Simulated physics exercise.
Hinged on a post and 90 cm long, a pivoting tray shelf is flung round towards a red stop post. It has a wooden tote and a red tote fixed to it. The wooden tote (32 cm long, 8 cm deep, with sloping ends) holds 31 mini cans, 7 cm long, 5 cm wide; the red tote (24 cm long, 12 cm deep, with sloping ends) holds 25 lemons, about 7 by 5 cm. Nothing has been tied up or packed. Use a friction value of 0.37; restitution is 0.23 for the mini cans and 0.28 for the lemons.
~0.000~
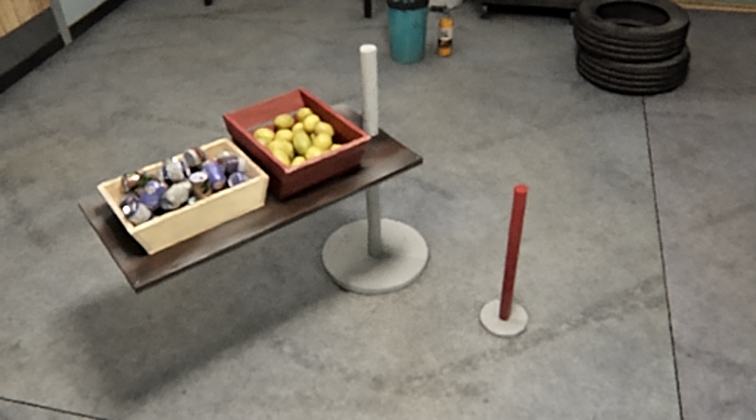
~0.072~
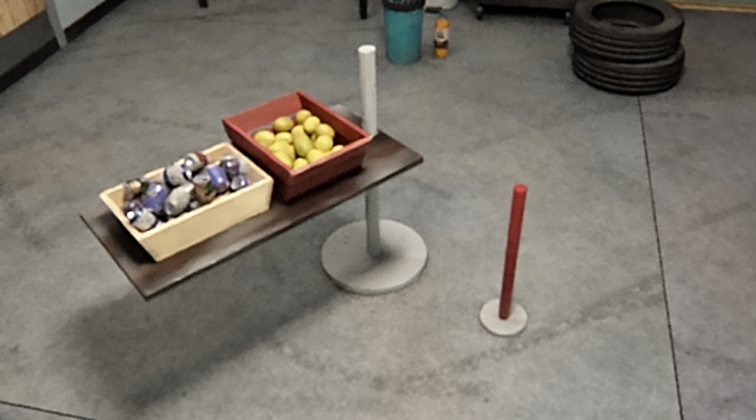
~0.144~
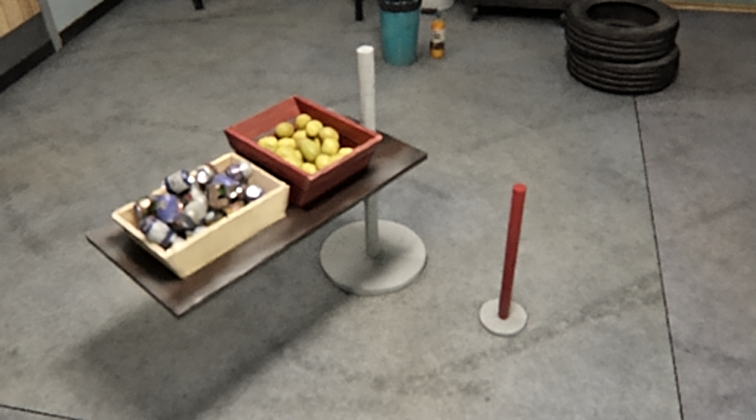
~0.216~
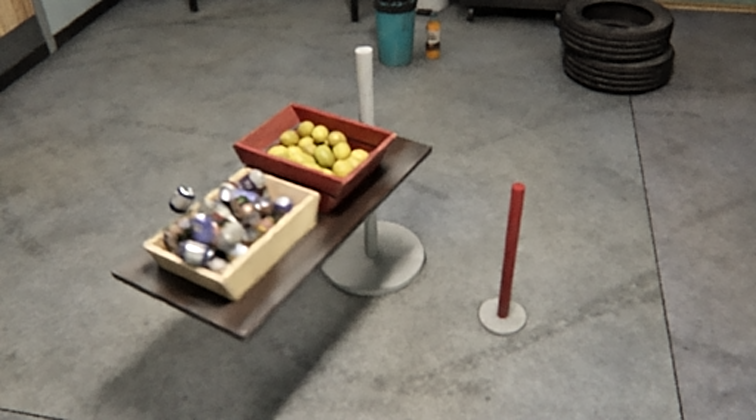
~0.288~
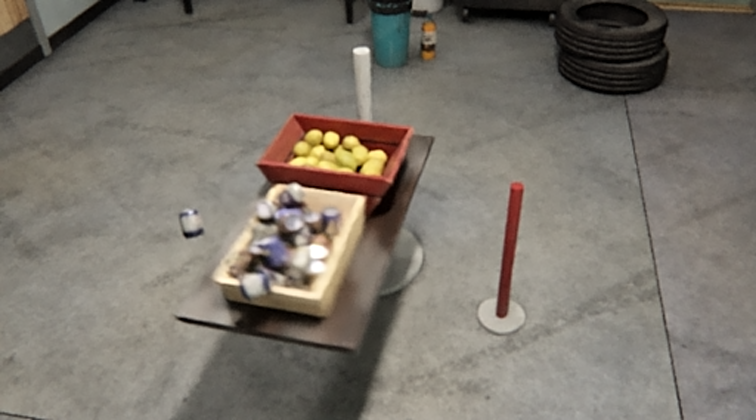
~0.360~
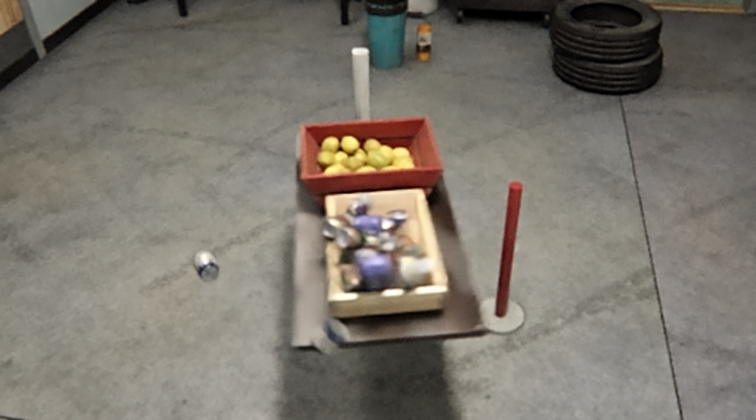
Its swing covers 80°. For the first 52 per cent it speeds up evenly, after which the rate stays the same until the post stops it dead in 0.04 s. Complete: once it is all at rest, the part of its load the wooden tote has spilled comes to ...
... over a sixth.
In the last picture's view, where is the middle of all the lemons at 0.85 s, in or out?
Somewhere around pixel (416, 163).
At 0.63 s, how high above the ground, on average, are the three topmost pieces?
78 cm.
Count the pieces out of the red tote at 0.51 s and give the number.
About, red tote: 0.
After 0.43 s, it reaches the stop.
After 0.51 s, the wooden tote is down by 9 of 31 and the red tote has all 25.
After 0.63 s, the wooden tote is down by 15 of 31 and the red tote has all 25.
After 0.85 s, the wooden tote is down by 15 of 31 and the red tote has all 25.
Outcome (at 1.29 s), the wooden tote is down by 15 of 31 and the red tote has all 25. Asked share, 15 of 31, 48 per cent.
